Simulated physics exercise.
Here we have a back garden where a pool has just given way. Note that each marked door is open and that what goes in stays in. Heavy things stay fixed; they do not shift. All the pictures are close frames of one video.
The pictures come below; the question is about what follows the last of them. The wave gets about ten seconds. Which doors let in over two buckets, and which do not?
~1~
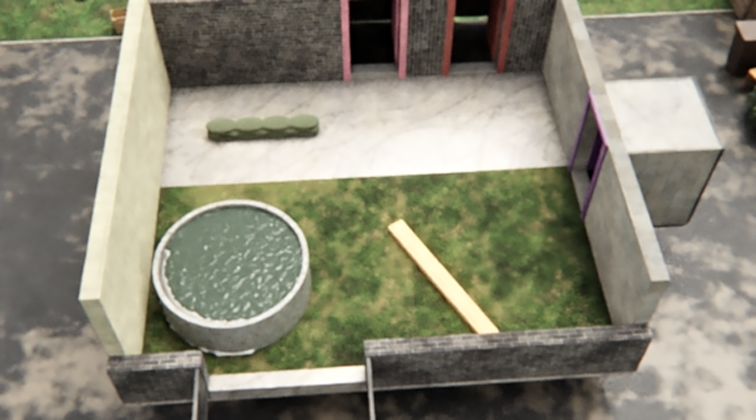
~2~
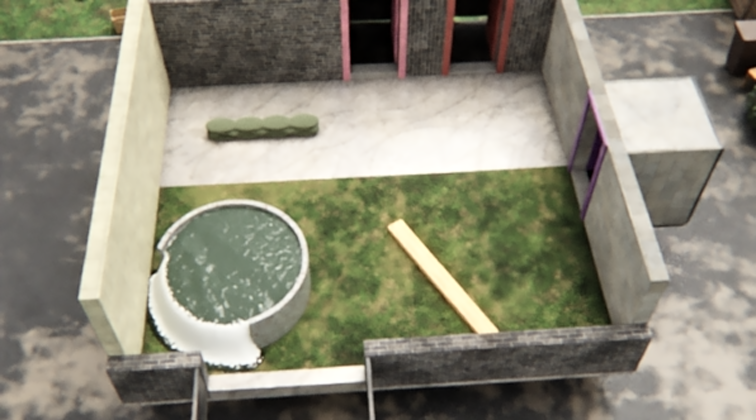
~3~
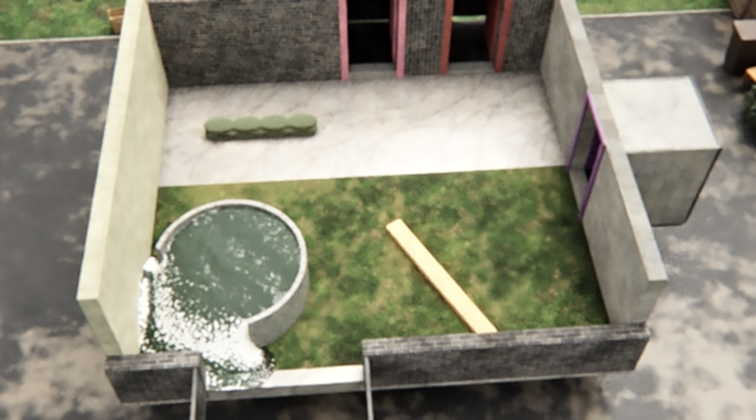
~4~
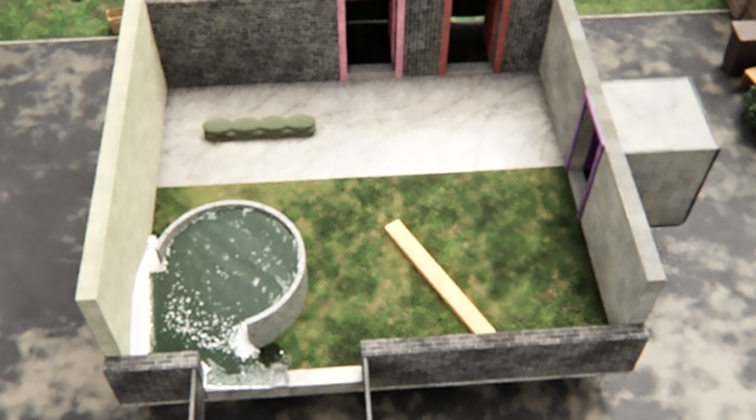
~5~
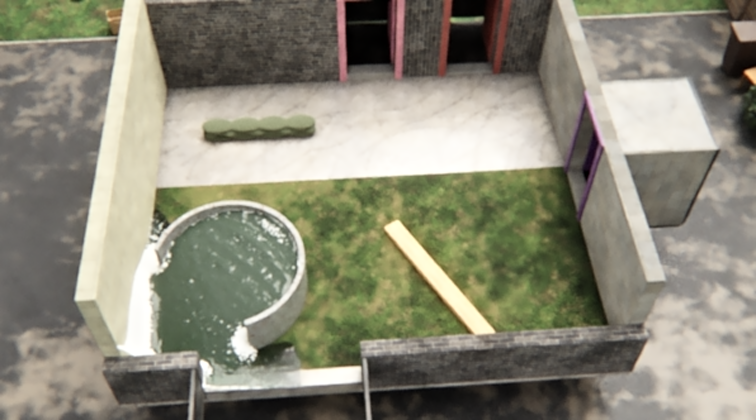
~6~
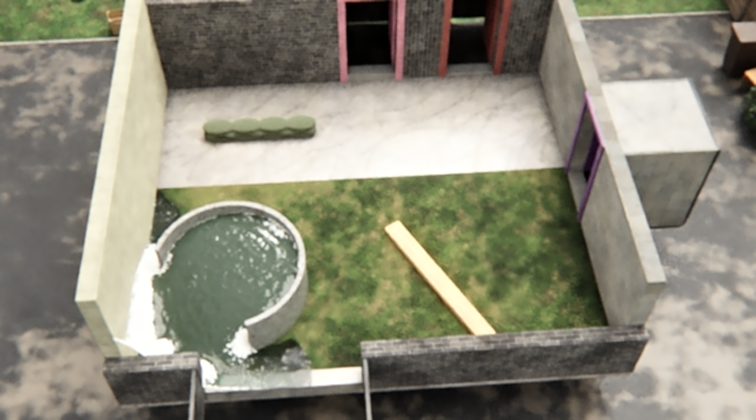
The pink door does not pass two buckets, the purple door does not pass two buckets, the red door does not pass two buckets.
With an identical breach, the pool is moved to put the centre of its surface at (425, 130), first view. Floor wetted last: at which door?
The door in question is the red one.
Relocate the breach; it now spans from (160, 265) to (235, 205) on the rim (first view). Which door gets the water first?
It's the pink-painted one.
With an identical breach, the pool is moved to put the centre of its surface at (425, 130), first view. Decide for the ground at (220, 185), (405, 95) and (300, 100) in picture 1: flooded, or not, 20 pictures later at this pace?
First spot gets drenched, second spot stays unwetted, third spot stays unwetted.
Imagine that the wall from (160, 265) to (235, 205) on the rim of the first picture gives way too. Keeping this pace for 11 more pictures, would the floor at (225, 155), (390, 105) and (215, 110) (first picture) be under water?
Taking the three spots as listed, they end up inundated, spared and inundated.
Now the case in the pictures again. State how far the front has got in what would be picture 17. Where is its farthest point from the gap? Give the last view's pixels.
Approximate pixel: (165, 122).
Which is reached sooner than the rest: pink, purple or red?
It's the pink-painted one.
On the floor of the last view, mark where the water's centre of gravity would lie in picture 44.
It is around (234, 262).
A moment on, water covers 10 % of the floor; the pink door not reached, the purple door not reached, the red door not reached.
Next, water covers 15 % of the floor; the pink door not reached, the purple door not reached, the red door not reached.
Then, water covers 25 % of the floor; the pink door not reached, the purple door not reached, the red door not reached.
Later, water covers 40 % of the floor; the pink door not reached, the purple door not reached, the red door not reached.
In the end, water covers 65 % of the floor; the pink door wet at the sill, nothing in, the purple door not reached, the red door not reached.
